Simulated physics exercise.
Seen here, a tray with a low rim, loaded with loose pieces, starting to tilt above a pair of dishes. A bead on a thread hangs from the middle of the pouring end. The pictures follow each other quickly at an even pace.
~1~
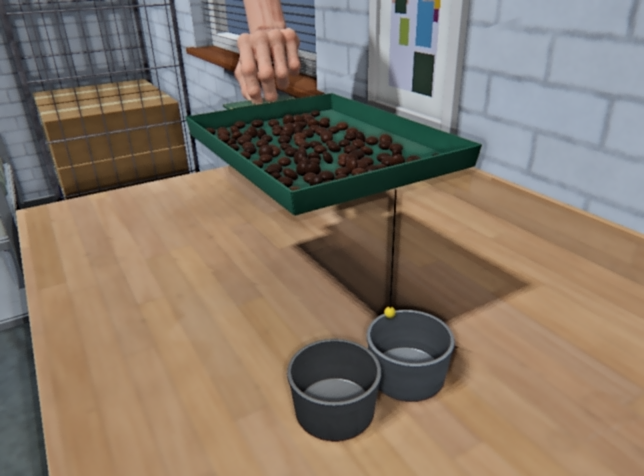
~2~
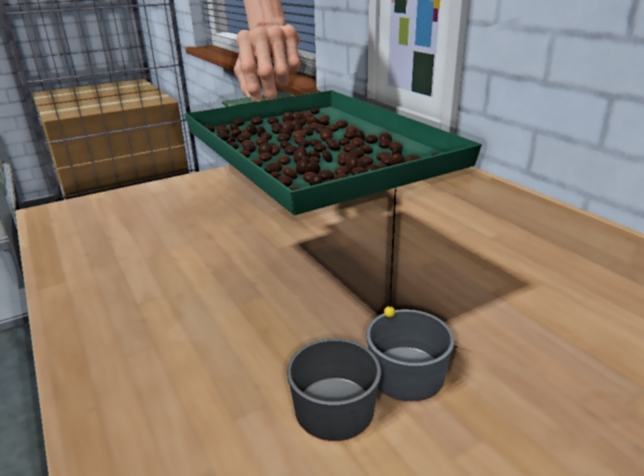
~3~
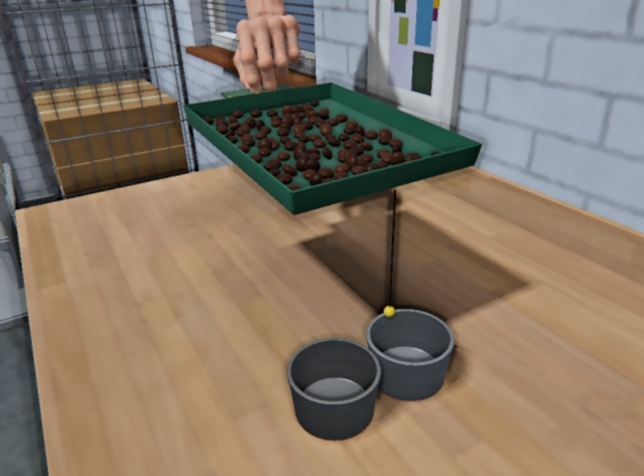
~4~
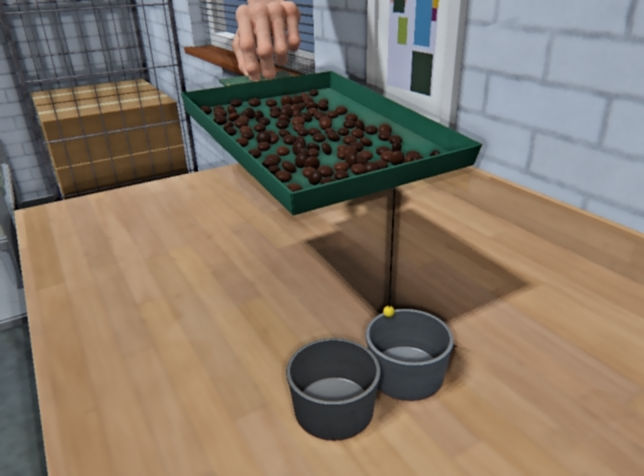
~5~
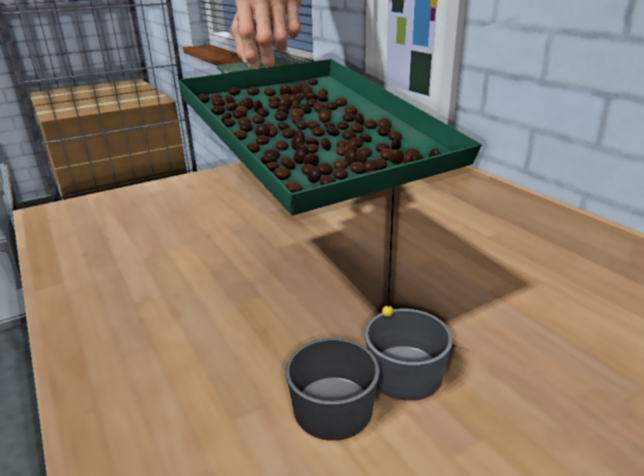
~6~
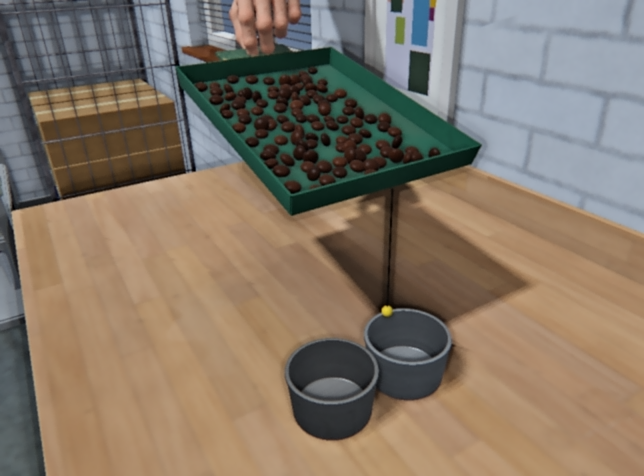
Above a wooden table, a hand slowly raised the back edge of a green tray of brown chocolate drops, tilting it slightly over two gray dishes while a yellow bead hung from the front.
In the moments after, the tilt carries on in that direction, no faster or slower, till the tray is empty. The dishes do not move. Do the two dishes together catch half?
In the dishes lies only the smaller part of it.
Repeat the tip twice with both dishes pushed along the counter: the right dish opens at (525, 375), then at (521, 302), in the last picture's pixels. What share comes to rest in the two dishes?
Roughly 10 per cent, and 30 per cent.
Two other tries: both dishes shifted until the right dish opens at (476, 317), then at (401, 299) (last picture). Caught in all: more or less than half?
In turn: Less than half; the smaller part.
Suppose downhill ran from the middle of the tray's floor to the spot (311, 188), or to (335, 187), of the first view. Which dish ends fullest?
The first try: The left dish. The second: The left-hand dish.
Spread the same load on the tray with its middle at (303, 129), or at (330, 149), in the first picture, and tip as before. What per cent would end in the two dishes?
Roughly 40 per cent, and 40 per cent.
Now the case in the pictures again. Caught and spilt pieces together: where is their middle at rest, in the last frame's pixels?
Around (434, 423).
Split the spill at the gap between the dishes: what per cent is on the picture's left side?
Close to 10 per cent.
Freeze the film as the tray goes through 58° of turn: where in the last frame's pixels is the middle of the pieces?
Close to (359, 124).
Soon after the last picture, tray tipped steeply; all on the tray.
A little later, tray tipped right over; about a third on the tray; a stray few in the left dish; a stray few in the right dish; about a quarter outside both; about a third in the air.
Later still, tray tipped past a quarter turn; a small part in the left dish; a small part in the right dish; about two thirds outside both.
At rest, tray tipped past a quarter turn; a small part in the left dish; a small part in the right dish; about two thirds outside both.
